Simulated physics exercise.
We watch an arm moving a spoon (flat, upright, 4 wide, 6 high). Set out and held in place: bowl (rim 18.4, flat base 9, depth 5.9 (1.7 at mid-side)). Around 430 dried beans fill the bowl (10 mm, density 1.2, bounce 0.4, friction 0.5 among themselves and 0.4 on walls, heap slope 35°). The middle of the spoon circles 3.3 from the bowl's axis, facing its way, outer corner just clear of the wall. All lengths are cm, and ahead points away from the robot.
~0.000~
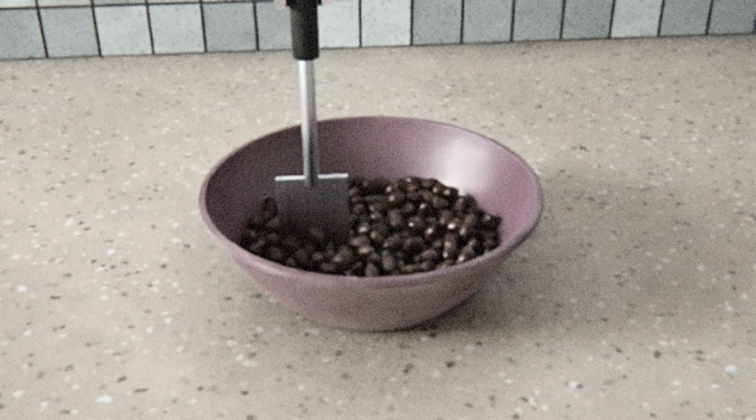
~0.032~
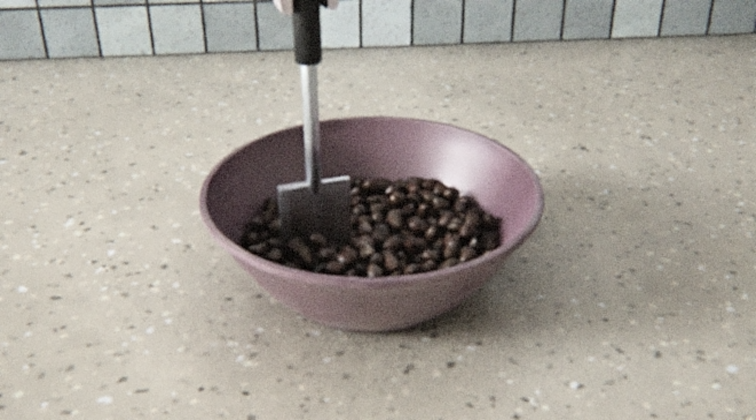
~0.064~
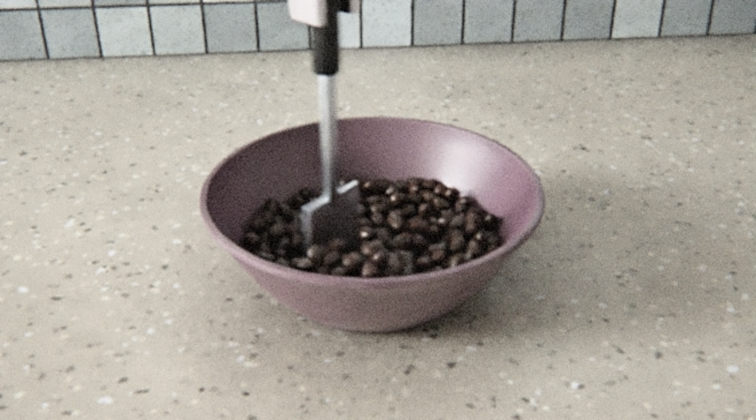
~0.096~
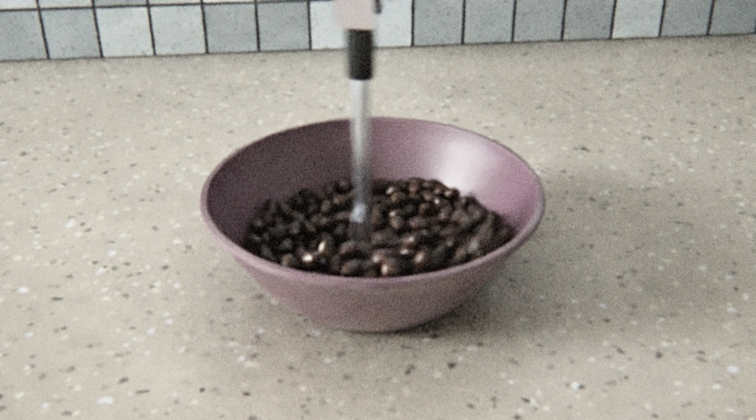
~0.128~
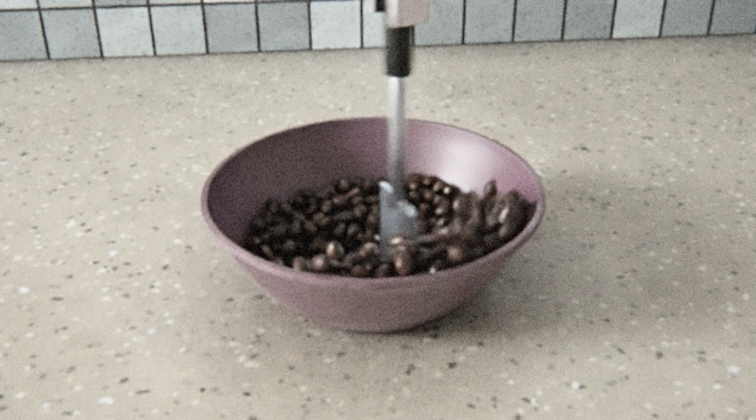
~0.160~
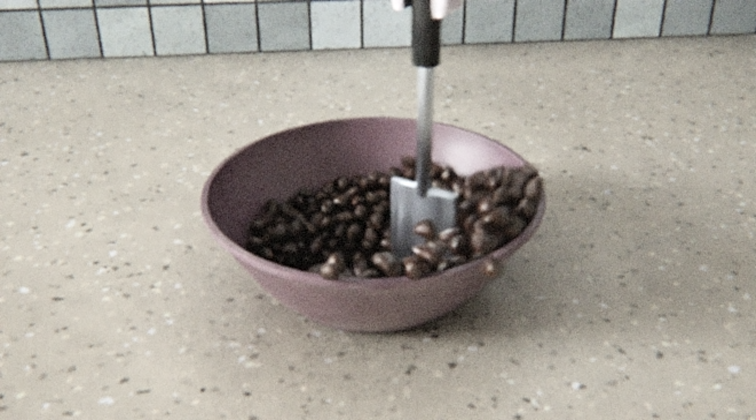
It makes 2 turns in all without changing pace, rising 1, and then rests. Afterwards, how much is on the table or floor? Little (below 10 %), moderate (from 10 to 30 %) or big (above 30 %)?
On the table or floor the share is moderate, from 10 to 30 %.
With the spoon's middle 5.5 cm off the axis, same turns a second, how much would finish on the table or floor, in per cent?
It would be near 15 per cent.
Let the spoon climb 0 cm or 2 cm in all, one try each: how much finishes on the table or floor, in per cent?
Some 25 and 15 per cent.
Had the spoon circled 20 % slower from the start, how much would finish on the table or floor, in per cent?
In that case some 10 per cent.
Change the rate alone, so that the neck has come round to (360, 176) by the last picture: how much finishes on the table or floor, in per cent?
Some 5 per cent.
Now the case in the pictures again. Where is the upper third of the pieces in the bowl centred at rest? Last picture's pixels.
Near (343, 253).
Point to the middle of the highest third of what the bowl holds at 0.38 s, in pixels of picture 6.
Around (274, 212).
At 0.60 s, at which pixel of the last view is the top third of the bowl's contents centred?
Around (422, 223).
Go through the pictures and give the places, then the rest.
In the first frame, spoon neck at (311, 152), 0° round; upper third of the load around (381, 235), from x 250 to 490, top at y 180; 433 in the bowl.
In the second frame, spoon neck at (313, 158), 13° round; upper third of the load around (378, 241), from x 250 to 490, top at y 180.
In the third frame, spoon neck at (331, 170), 44° round; upper third of the load around (383, 254), from x 250 to 495, top at y 185.
In the fourth frame, spoon neck at (363, 176), 77° round; upper third of the load around (405, 254), from x 250 to 505, top at y 185.
In the fifth frame, spoon neck at (398, 173), 109° round; upper third of the load around (449, 244), from x 255 to 520, top at y 180.
In the sixth frame, spoon neck at (424, 162), 141° round; upper third of the load around (477, 218), from x 255 to 535, top at y 165; 431 in the bowl, 2 in flight or on the tool.
By 0.38 s, 5° round, highest piece 11 above the table; 366 in the bowl, 42 on the table or floor, 25 in flight or on the tool.
By 0.60 s, 228° round, highest piece 7 above the table; 354 in the bowl, 79 on the table or floor.
By 0.91 s, 0° round, highest piece 5 above the table; 347 in the bowl, 86 on the table or floor.
By 1.61 s, 0° round, highest piece 5 above the table; 347 in the bowl, 86 on the table or floor.
Final count, 347 in the bowl, 86 on the table or floor. That is 20 % on the table or floor.
